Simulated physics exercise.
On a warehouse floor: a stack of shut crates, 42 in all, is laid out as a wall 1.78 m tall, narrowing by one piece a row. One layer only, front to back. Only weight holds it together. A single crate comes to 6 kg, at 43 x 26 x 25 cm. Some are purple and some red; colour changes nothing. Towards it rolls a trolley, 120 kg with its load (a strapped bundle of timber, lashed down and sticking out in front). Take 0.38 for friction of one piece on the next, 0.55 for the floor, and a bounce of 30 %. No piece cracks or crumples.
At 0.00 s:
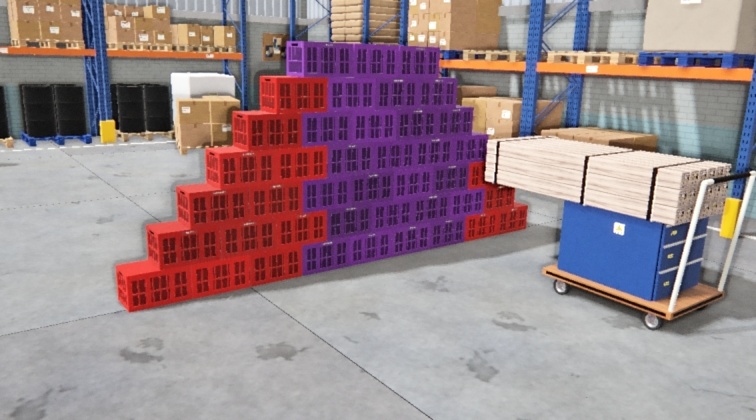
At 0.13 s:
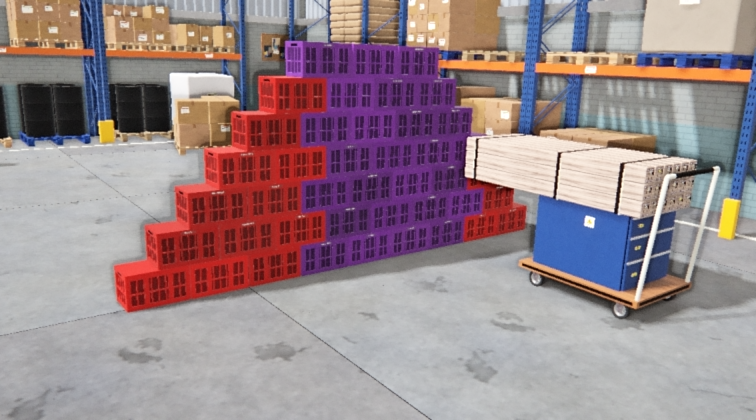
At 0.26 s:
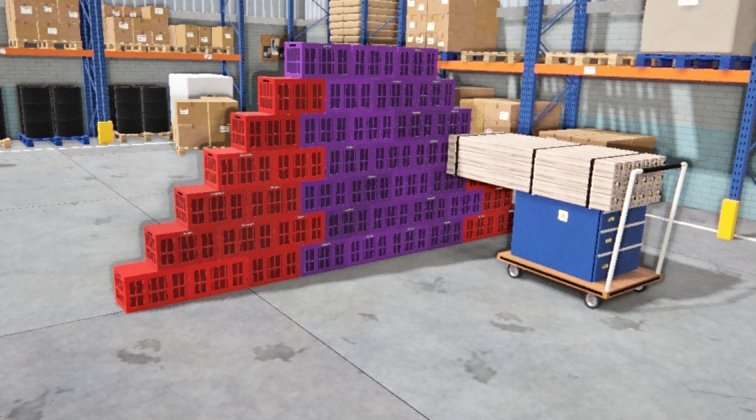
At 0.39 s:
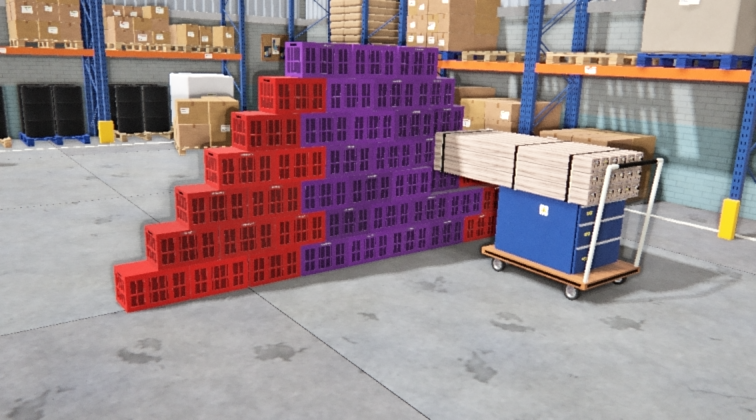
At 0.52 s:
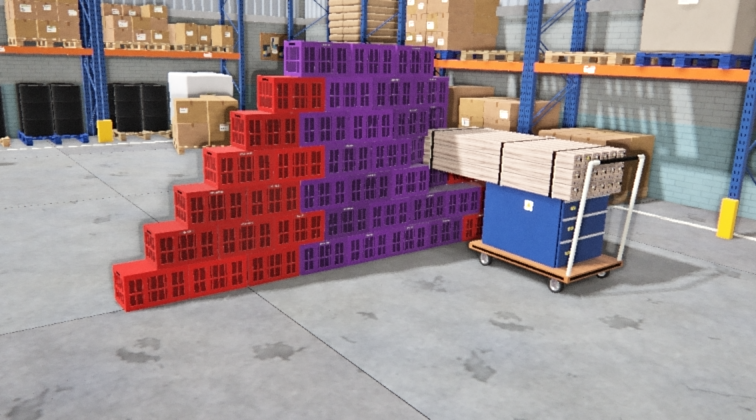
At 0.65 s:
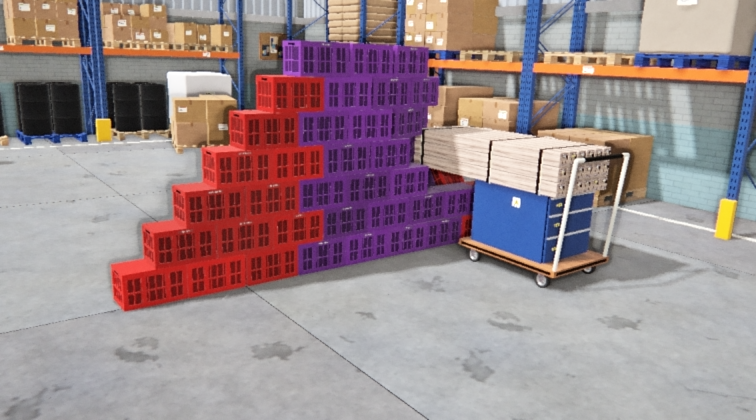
In a warehouse, a loaded trolley rolling left and pushing its strapped planks into a stepped wall of red and purple crates, shifting some.
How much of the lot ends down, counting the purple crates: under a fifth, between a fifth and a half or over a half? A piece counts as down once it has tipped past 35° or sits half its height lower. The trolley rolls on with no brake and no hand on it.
Ending down: Between a fifth and a half.
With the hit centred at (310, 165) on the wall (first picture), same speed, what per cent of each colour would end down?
In that case red 40, purple 30 per cent.
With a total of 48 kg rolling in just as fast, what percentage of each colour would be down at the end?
In that case red 10, purple 30 per cent.
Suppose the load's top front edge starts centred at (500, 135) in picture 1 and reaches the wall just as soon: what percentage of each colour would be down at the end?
Then red 10, purple 30 per cent.
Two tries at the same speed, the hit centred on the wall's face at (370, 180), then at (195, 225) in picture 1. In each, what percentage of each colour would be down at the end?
Red 20 then 50, purple 70 then 20 per cent.
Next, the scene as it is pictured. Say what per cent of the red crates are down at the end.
Red 10 per cent.
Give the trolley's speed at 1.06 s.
About 0.7 m/s.
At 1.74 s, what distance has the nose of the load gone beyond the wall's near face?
Roughly 85 cm.
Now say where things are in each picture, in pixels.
In the first frame (pixels give the middle of a visible side), load (492, 153) 52 cm short of the wall; top purple crate (377, 61); top red crate (303, 95); none has stirred.
In the second frame, load (471, 150) 31 cm short of the wall; top purple crate (376, 62).
In the third frame, load (453, 147) 9 cm short of the wall; top purple crate (375, 62).
In the fourth frame, load (439, 144) 9 cm into the wall's line; top purple crate (376, 62); movement in 5 of them.
In the fifth frame, load (428, 142) 23 cm into the wall's line; top purple crate (374, 61); movement in 11 of them.
In the sixth frame, load (419, 140) 35 cm into the wall's line; top purple crate (373, 61) 21 mm from its place; top red crate (299, 95); movement in 15 of them.
After 1.06 s, load 70 cm past the wall's line, still rolling; 4 of the 26 purple crates down (5 of 42 in all colours); top purple crate 6° from how it stood.
After 1.74 s, load 86 cm past the wall's line, stopped; 9 of the 26 purple crates down (10 of 42 in all colours); top purple crate 33° from how it stood, 41 cm lower.
In the end (4.1 s), load 86 cm past the wall's line, stopped; 9 of the 26 purple crates down (10 of 42 in all colours); top purple crate upside down; top red crate unmoved. That is 35 per cent. From the last view, middles, top purple crate near (254, 217), top red crate near (290, 93).
